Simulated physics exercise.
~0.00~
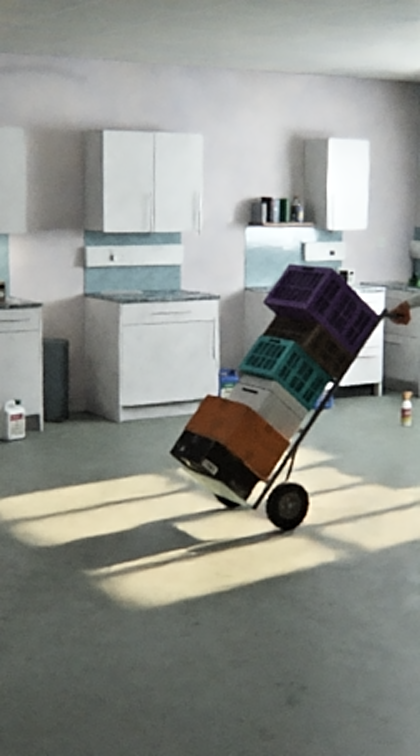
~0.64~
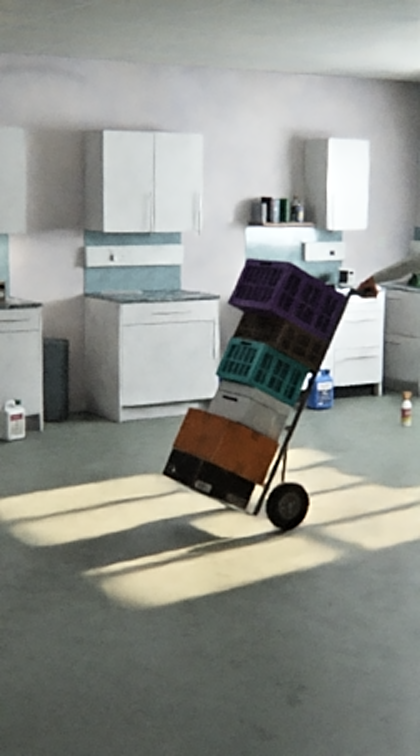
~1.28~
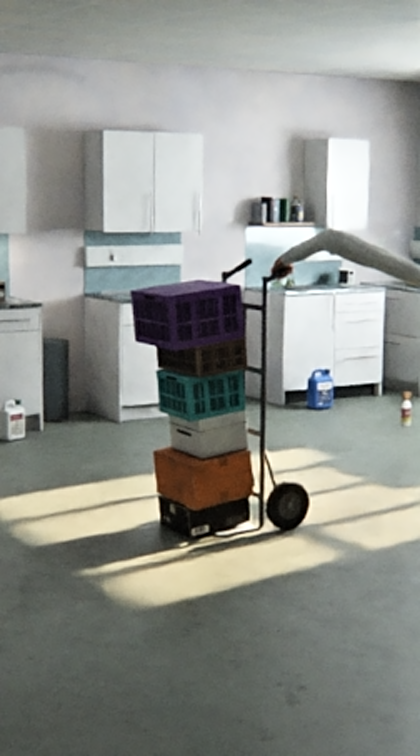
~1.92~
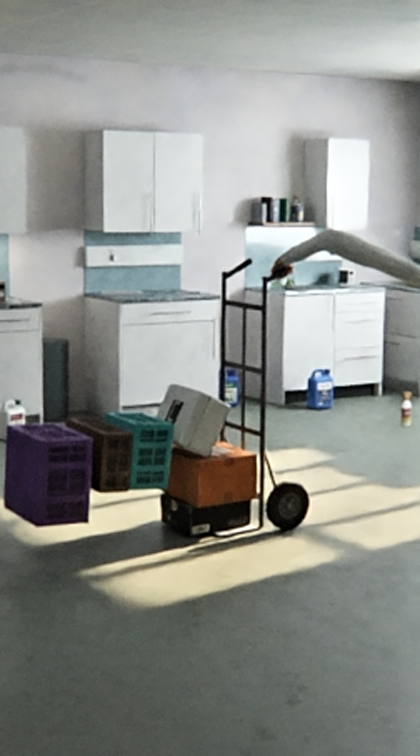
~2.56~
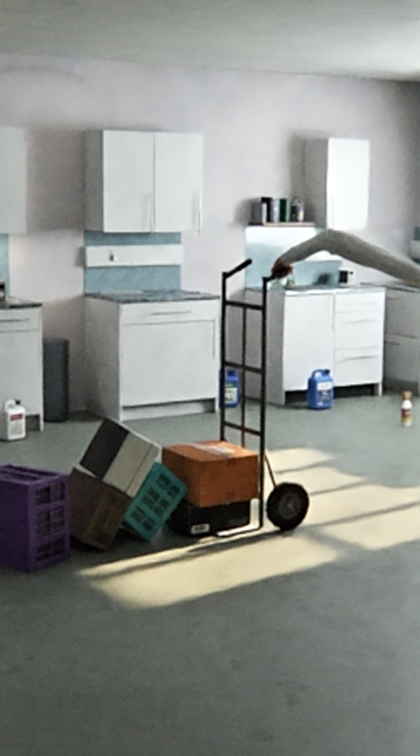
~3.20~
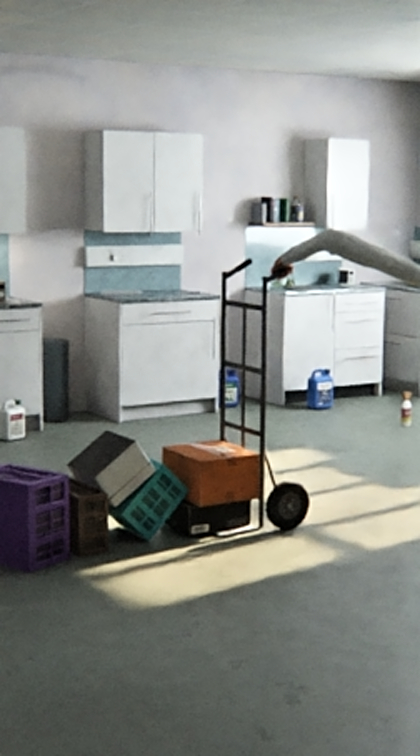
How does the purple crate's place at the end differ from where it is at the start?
At the start the purple crate is on top of the stack on the tilted sack truck. At the end it lies on the floor at the far left, beyond the other fallen boxes.
